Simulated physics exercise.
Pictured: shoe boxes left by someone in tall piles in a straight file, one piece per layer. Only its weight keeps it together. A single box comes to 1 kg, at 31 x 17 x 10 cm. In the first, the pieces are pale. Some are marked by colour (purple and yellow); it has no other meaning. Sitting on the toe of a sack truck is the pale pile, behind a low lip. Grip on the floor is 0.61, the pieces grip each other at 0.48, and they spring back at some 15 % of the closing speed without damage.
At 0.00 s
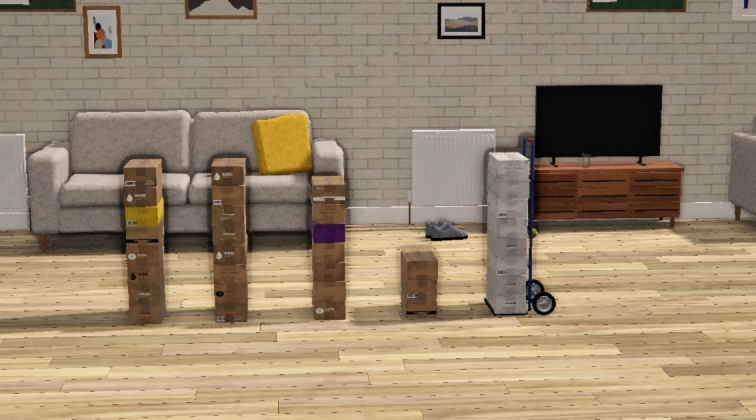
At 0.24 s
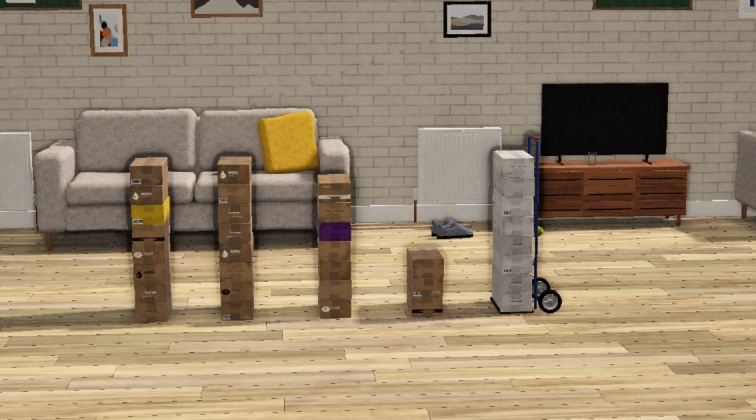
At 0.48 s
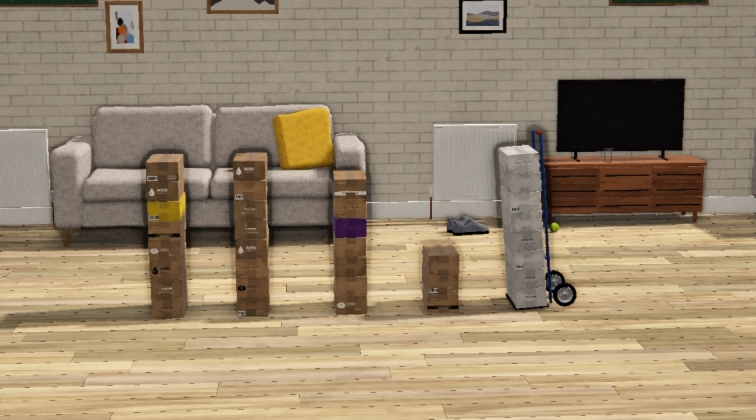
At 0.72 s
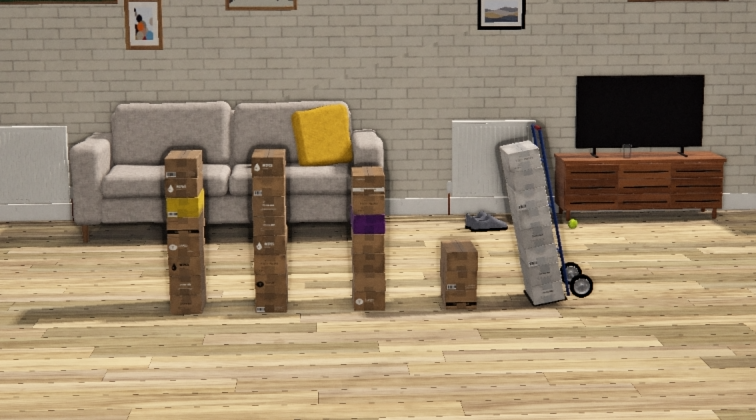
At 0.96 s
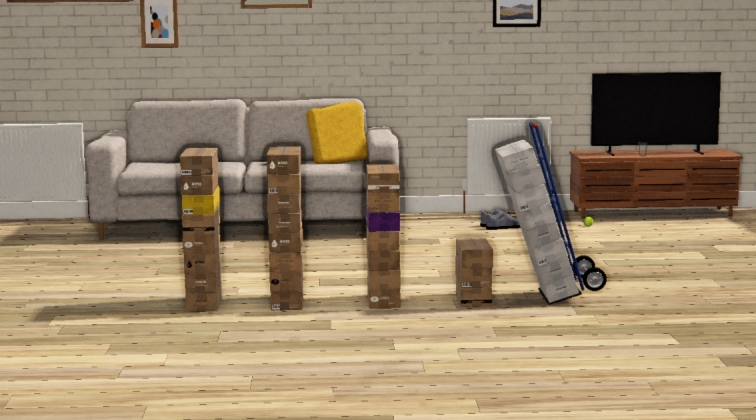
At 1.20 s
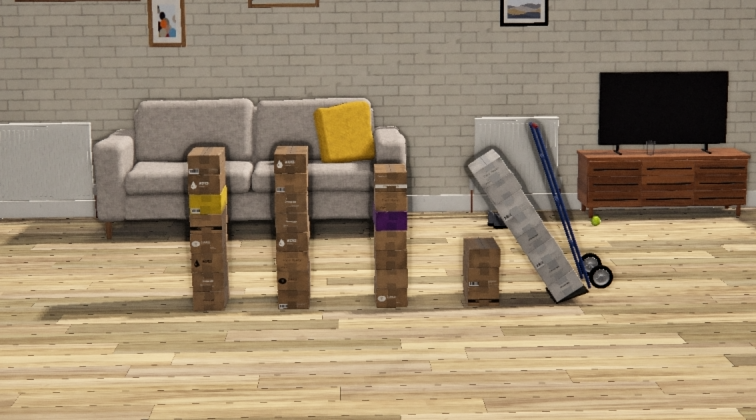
In a living room with a grey sofa and a television, a pale stack of boxes stands upright on a blue sack truck, right of three tall brown stacks and a short one. The truck tilts left with its stack, which then leans further and separates from the frame at the top.
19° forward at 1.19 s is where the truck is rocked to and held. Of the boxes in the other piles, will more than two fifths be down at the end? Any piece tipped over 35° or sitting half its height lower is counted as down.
No.
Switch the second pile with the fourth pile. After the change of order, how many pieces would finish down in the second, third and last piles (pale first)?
After the swap, the second pile would have 8 down, the third 7 and the last 0.
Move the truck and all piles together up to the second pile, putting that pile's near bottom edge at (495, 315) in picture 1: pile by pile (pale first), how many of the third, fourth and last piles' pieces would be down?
Pile by pile, you'd see third at 0, fourth at 0 and last at 0 down.
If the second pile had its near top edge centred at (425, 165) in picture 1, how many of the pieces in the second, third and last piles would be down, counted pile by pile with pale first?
In that case second 8, third 7, last 8.
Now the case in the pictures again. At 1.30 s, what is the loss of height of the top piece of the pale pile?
Roughly 15 cm lower.
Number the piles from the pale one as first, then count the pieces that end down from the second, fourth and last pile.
Pile by pile: Second 0, fourth 0, last 0.
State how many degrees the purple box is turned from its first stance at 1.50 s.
Some 0°.
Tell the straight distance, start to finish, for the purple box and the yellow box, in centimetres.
Approx. distance from start in cm - purple 0, yellow 0.
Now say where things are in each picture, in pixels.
In the first picture (we follow the side turned to the camera; the camera pans a little), truck frame (532, 176) 0° forward; purple box (330, 234); yellow box (142, 217); no other piece has moved.
The second picture shows truck frame (537, 174) 0° forward; yellow box (148, 215).
The third picture shows truck frame (543, 169) 5° forward, top of the pale pile leaning 5°; yellow box (164, 212); no other piece has moved.
The fourth picture shows truck frame (545, 163) 11° forward, top of the pale pile leaning 11°; yellow box (183, 208); no other piece has moved.
The fifth picture shows truck frame (546, 161) 17° forward, top of the pale pile leaning 18°; purple box (384, 222); no other piece has moved.
The sixth picture shows truck frame (547, 160) 19° forward, top of the pale pile leaning 33°; yellow box (205, 205); purple box (392, 221); no other piece has moved.
Around 1.30 s, 8 of the pale pile down; none of the 26 other boxes down.
Around 1.50 s, 8 of the pale pile down; none of the 26 other boxes down, 5 disturbed; purple box displaced 11 mm.
Finally (2.2 s), 8 of the pale pile down; none of the 26 other boxes down, 7 disturbed; purple box displaced 20 mm; yellow box unmoved. That is 0 per cent. Seen by the last camera, middles, purple box near (386, 216), yellow box near (208, 199).
